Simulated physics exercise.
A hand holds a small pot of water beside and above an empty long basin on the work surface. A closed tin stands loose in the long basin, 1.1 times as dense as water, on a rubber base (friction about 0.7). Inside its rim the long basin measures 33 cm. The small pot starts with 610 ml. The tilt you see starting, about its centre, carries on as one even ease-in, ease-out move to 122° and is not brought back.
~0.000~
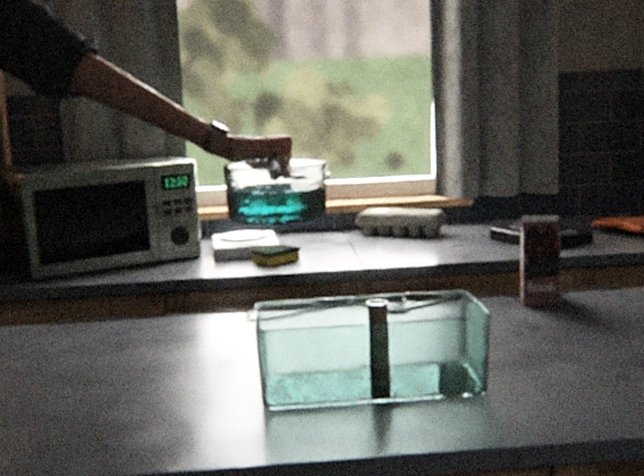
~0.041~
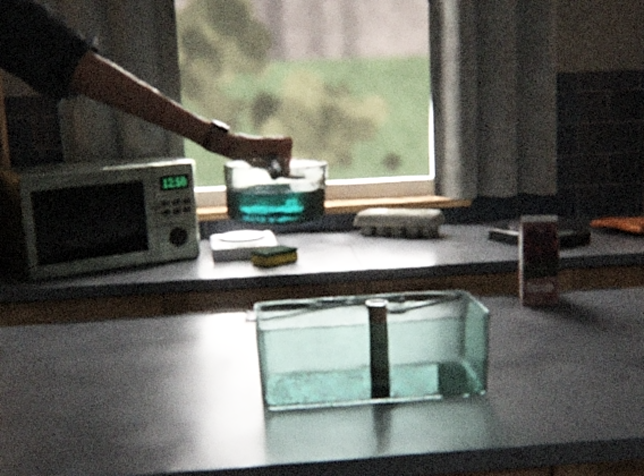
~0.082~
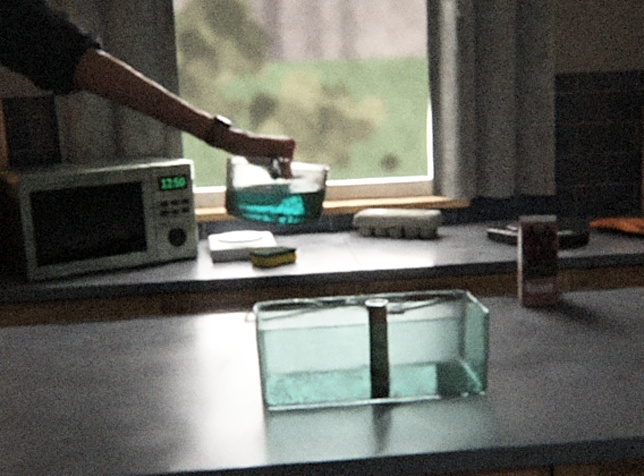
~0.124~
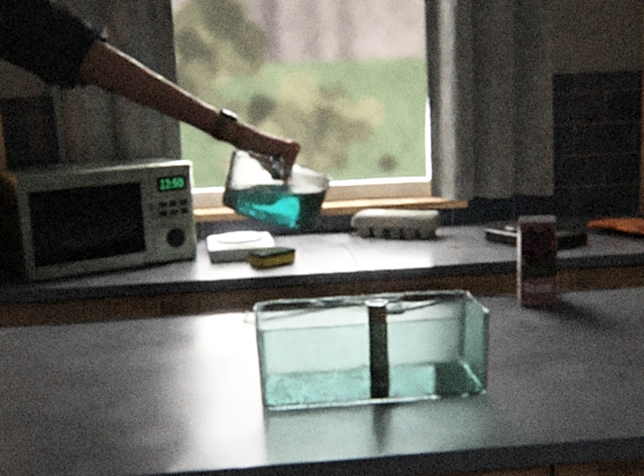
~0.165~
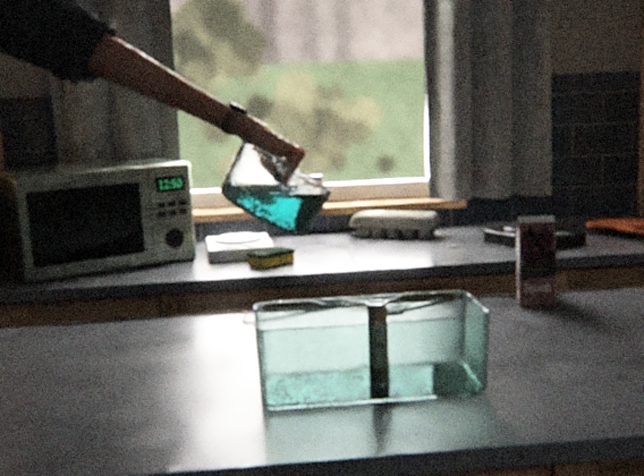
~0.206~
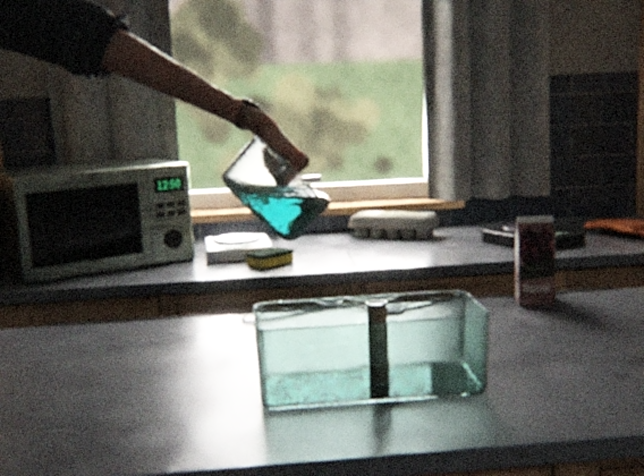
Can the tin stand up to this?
The tin goes over.
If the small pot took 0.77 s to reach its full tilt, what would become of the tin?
The tin goes over.
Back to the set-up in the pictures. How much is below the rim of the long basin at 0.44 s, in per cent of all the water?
About 26 per cent.
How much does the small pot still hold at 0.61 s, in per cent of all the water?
About 1 per cent.
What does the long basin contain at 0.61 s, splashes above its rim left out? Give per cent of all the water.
Some 92 per cent.
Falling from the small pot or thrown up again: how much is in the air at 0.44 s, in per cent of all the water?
Near 62 in a hundred.
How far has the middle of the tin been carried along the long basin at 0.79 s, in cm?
Some 5 cm.
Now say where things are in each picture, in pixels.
In the first picture, it leans 0°; its right rim is at (325, 163); the water meets the walls at (228, 191) and (323, 186); the long basin's rim runs from (256, 318) to (478, 304); the tin's top is at (378, 306).
In the second picture, it leans 2°; its right rim is at (325, 165); the water meets the walls at (228, 191) and (323, 186).
In the third picture, it leans 8°; its right rim is at (327, 170); the water meets the walls at (228, 190) and (323, 187).
In the fourth picture, it leans 18°; its right rim is at (330, 179); the water meets the walls at (226, 188) and (324, 189).
In the fifth picture, it leans 31°; its right rim is at (330, 191); the water meets the walls at (223, 185) and (326, 191).
In the sixth picture, it leans 46°; its right rim is at (328, 205); the water meets the walls at (225, 177) and (322, 193); 1 per cent is over the edge.
After 0.44 s the tilt is 119° and 12 per cent is still to pour; the tin stands where it began.
After 0.61 s the tilt is 122° and 1 per cent is still to pour; the tin leans 8°.
After 0.79 s the tilt is 122° and 0 per cent is still to pour; the tin leans 33°.
After 0.99 s the tilt is 122° and 0 per cent is still to pour; the tin lies on its side.
In the end the tin lies on its side.
